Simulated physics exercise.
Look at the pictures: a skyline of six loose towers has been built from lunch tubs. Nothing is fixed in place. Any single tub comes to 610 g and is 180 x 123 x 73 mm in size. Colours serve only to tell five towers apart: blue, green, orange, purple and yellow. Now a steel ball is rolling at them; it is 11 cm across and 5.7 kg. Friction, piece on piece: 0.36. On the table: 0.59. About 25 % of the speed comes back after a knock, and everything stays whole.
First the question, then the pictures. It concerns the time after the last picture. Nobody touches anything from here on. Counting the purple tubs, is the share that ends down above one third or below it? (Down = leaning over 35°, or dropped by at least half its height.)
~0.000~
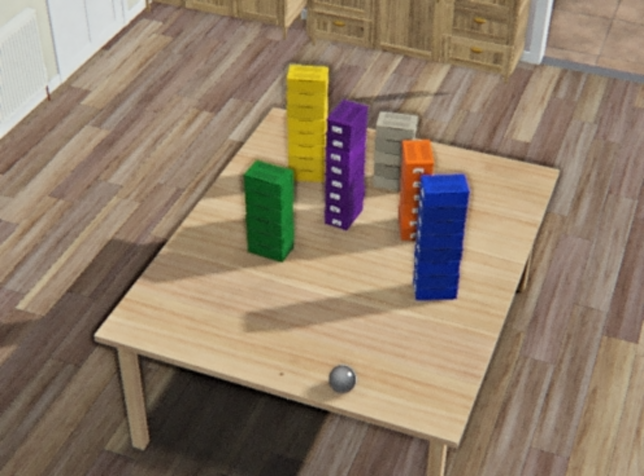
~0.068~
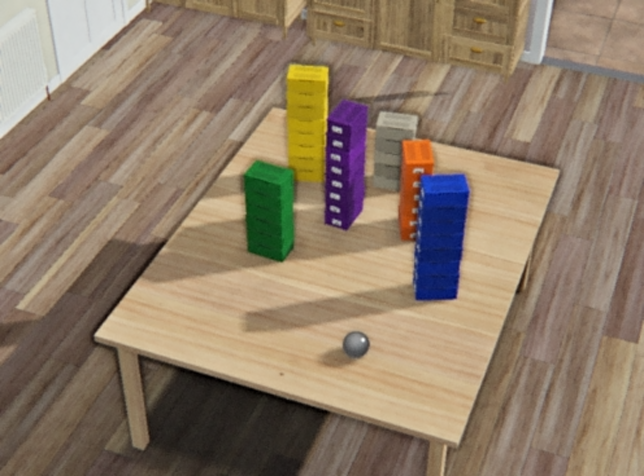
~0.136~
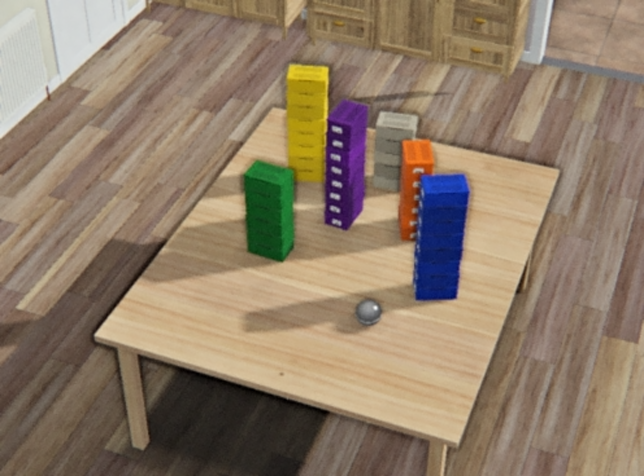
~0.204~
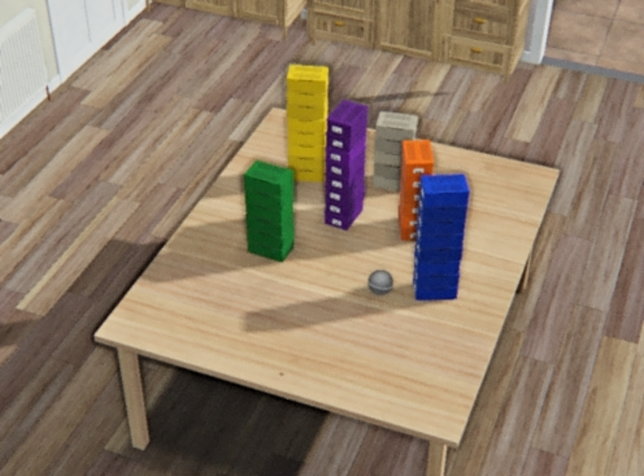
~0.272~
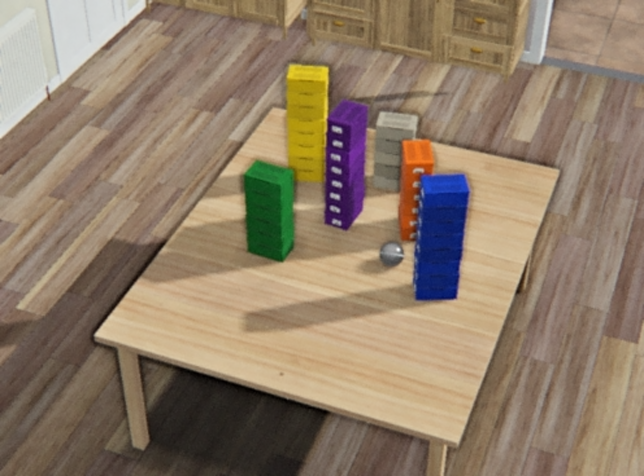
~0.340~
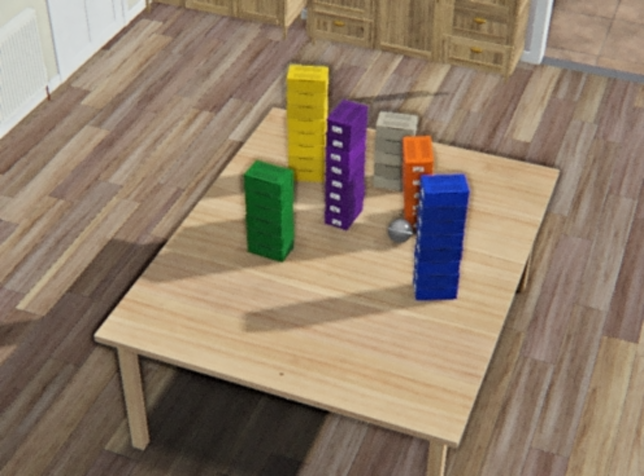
The share down trails a third.
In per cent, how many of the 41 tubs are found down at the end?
Something near 20 percent.
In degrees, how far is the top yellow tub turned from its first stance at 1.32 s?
Some 0 degrees.
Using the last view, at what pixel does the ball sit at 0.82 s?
Near (435, 138).
Around 0.52 s, ball still moving; none of the 8 purple tubs down (4 of 41 in all colours); top purple tub unmoved; top orange tub tipped 33°, 7 cm lower.
Around 0.82 s, ball still moving; none of the 8 purple tubs down (5 of 41 in all colours); top purple tub unmoved; top orange tub on its side.
Around 1.32 s, ball still moving; none of the 8 purple tubs down (9 of 41 in all colours); top purple tub unmoved; top orange tub upside down.
Finally (3.0 s), ball rolling away; none of the 8 purple tubs down (9 of 41 in all colours); top purple tub unmoved; top orange tub upside down. That is 0 per cent. Seen by the last camera, middles, top purple tub near (347, 120), top orange tub near (379, 270).
